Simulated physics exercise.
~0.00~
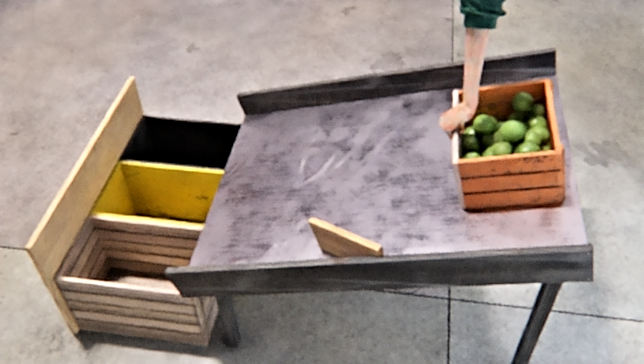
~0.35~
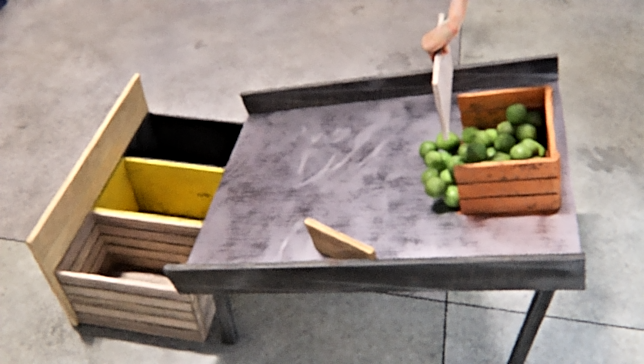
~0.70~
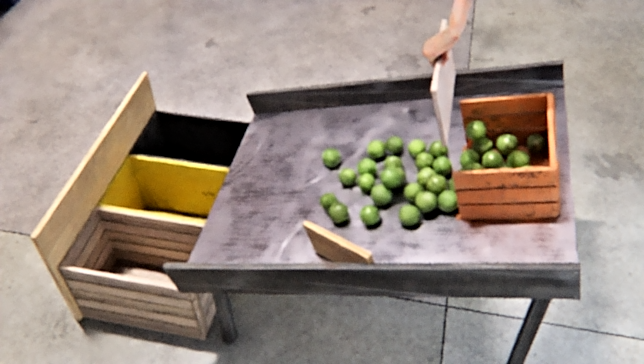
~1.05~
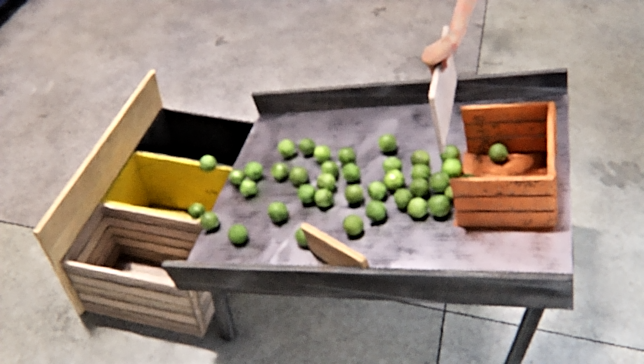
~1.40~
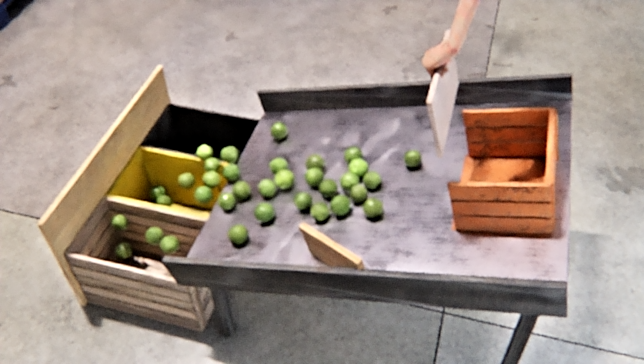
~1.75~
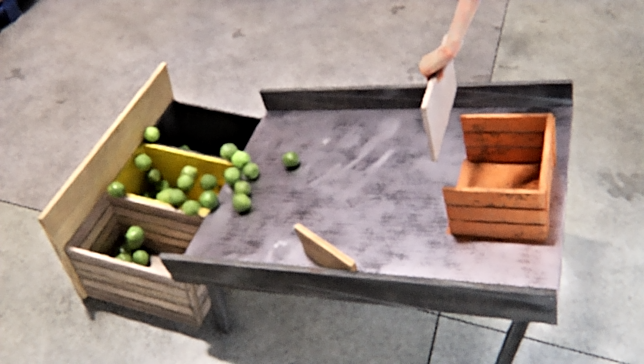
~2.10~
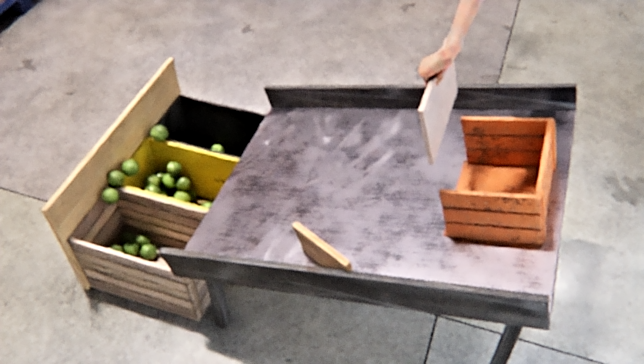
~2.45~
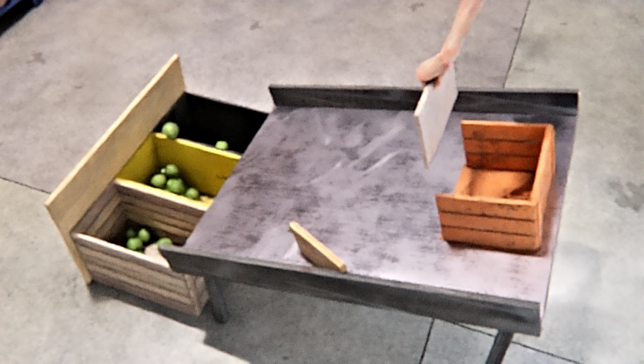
On a bare concrete floor, a sloping grey table leads down to three open bins on the left, one wooden, one yellow and one black. A hand reaches in at an orange crate full of green apples at the table's right end, then lifts a pale board clear. The apples spill out and roll left down the slope, spreading around a small angled board. They drop off the far edge in a stream, leaving the crate empty. By the end the table is bare, and the apples lie in all three bins, most of them in the yellow one.
